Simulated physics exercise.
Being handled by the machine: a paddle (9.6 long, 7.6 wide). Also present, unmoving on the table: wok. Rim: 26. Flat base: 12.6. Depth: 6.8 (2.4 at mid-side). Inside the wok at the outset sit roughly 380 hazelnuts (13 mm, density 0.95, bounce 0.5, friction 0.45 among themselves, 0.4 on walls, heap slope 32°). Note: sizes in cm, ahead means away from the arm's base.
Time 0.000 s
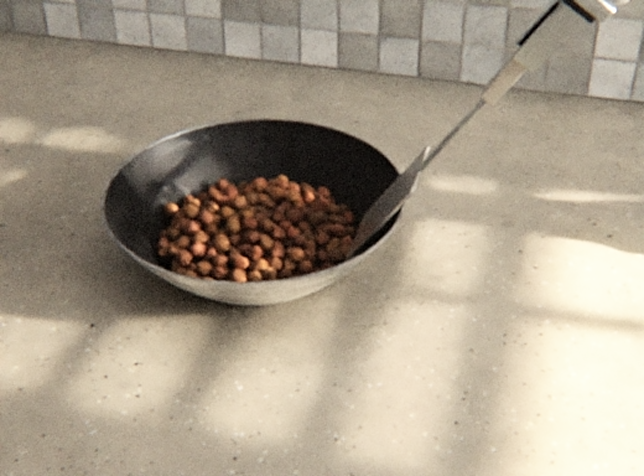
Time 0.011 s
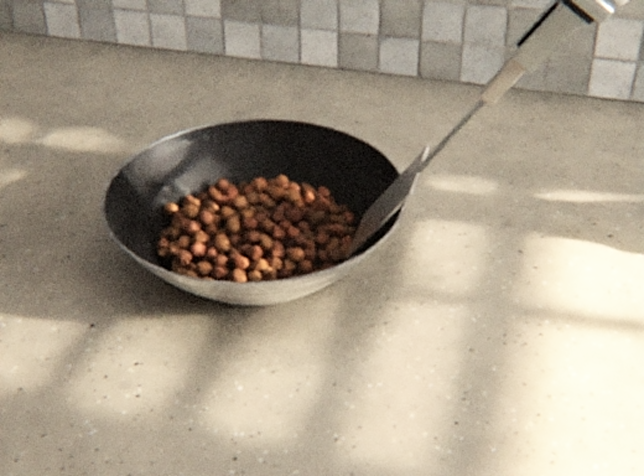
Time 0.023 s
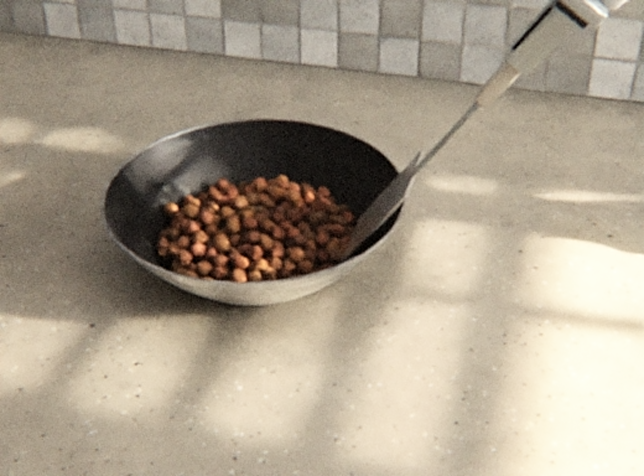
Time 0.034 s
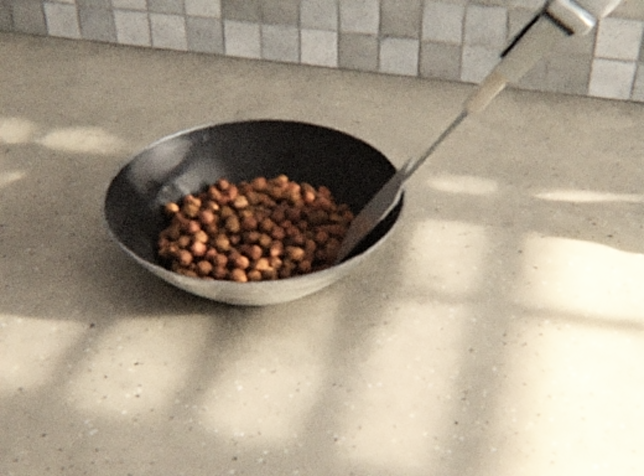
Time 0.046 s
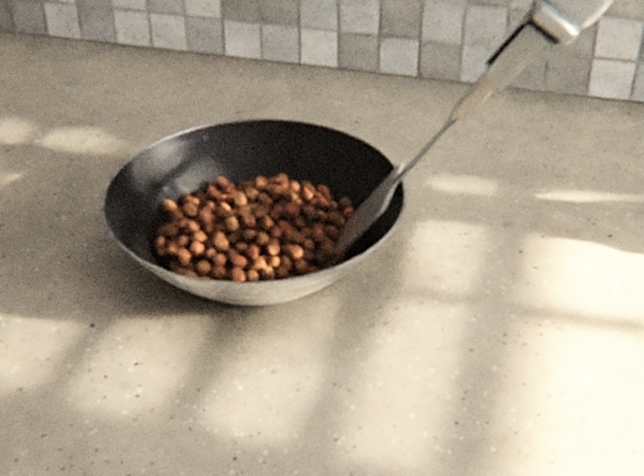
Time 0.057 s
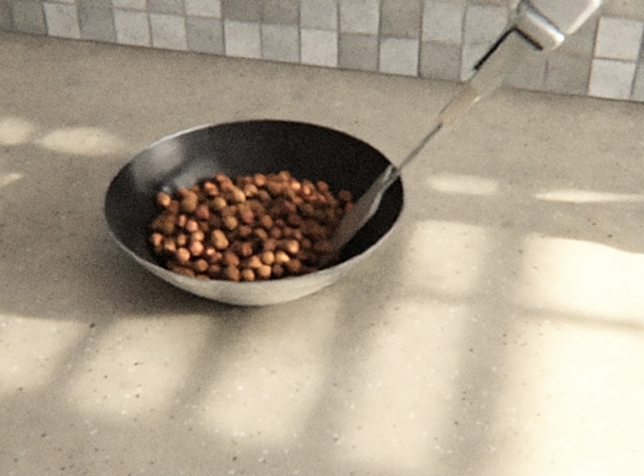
In the video, a metal spatula held by a machine rests inside a dark wok of hazelnuts on a speckled countertop, then moves slightly left, pushing the heap a little toward the left side while the wok stays still.
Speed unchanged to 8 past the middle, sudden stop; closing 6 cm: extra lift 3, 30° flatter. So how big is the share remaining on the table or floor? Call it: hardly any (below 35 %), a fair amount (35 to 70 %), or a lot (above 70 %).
Hardly any.
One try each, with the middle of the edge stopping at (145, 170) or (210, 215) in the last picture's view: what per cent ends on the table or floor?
Roughly 40 and 0 per cent.
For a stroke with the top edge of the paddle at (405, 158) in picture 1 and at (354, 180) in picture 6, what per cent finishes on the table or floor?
Roughly 40 percent ends up there.
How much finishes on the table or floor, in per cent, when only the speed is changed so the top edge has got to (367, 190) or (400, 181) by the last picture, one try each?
Around 40 per cent, then around 5 per cent.
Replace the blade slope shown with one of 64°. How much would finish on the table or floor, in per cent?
Around 30 in a hundred.
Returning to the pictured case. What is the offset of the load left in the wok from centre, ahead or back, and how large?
Forward offset: Roughly 3.5 cm.
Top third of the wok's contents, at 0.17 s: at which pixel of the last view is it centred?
Near pixel (195, 194).
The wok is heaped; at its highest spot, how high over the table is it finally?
Top of the heap: Roughly 6.5 cm above the table top.
After 0.12 s, sloping 56°, highest piece 7 above the table; 379 in the wok.
After 0.17 s, sloping 47°, highest piece 8 above the table; 379 in the wok.
After 0.40 s, sloping 26°, highest piece 10 above the table; 287 in the wok, 34 on the table or floor, 58 on the blade or in flight.
After 1.45 s, sloping 26°, highest piece 6 above the table; 287 in the wok, 92 on the table or floor.
At rest, 287 in the wok, 92 on the table or floor. That is 24 % on the table or floor.
